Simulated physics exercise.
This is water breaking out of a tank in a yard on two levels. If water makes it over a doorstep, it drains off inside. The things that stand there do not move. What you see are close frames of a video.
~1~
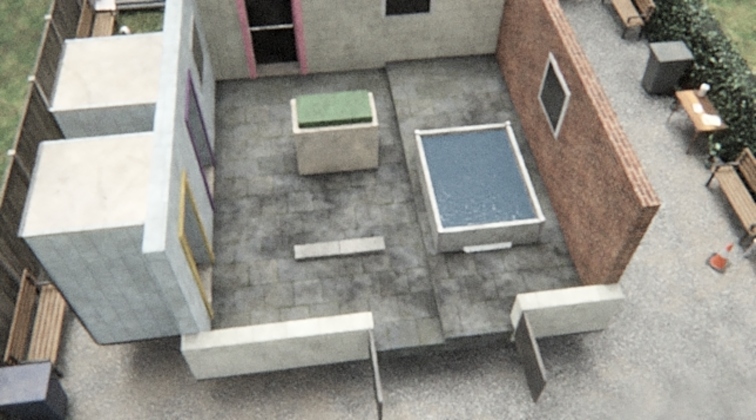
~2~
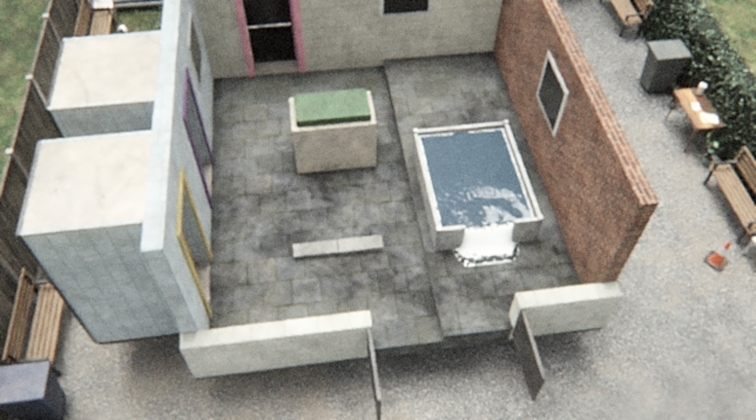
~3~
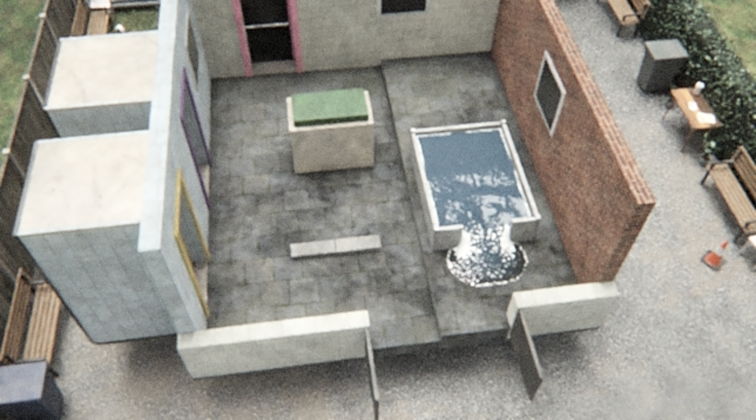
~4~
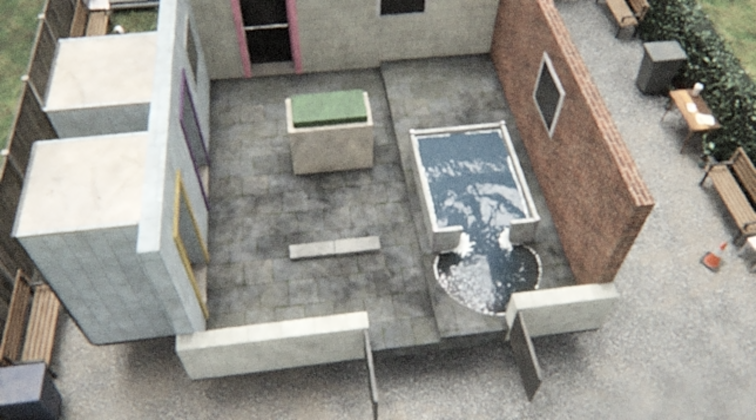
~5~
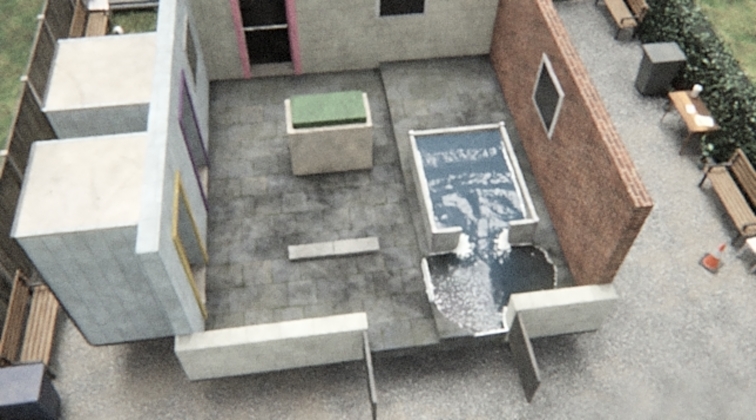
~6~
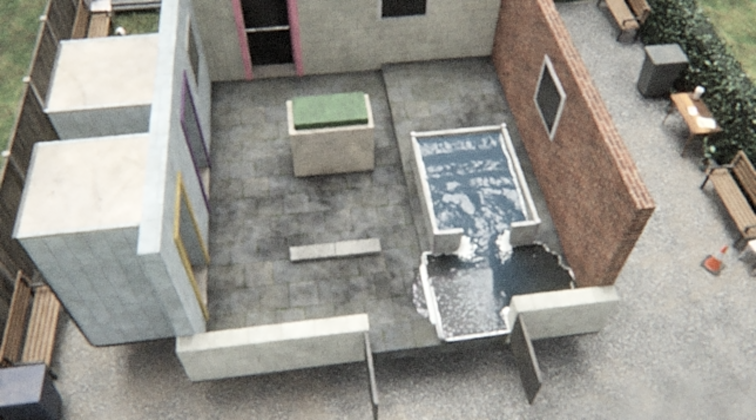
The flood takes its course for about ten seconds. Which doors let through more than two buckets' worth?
Yellow door: Two pails at most; purple door: Two pails at most; pink door: Two pails at most.
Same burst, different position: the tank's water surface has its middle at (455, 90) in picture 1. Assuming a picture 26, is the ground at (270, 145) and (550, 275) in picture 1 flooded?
I'd say spared for the first and watered for the second.
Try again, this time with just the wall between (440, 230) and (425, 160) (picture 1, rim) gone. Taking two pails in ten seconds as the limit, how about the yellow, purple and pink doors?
At the doors, yellow crosses the line, purple crosses the line and pink never reaches it.
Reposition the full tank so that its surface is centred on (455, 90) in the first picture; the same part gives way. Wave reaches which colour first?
The door in question is the door marked yellow.
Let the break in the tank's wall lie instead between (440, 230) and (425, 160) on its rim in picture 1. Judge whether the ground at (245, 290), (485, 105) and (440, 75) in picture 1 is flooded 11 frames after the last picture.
Respectively: Drenched, parched and parched.
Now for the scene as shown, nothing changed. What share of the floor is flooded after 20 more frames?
I'd say close to 15 per cent.
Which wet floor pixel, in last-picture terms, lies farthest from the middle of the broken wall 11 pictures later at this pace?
I would point to (355, 339).
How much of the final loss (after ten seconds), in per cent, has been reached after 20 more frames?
I'd put it at 50 per cent.
A moment on, water covers 10 % of the floor; the yellow door not reached, the purple door not reached, the pink door not reached.
Next, water covers 15 % of the floor; the yellow door not reached, the purple door not reached, the pink door not reached.
Then, water covers 15 % of the floor; the yellow door not reached, the purple door not reached, the pink door not reached.
Later, water covers 25 % of the floor; the yellow door not reached, the purple door not reached, the pink door not reached.
In the end, water covers 40 % of the floor; the yellow door not reached, the purple door not reached, the pink door wet at the sill, nothing in.
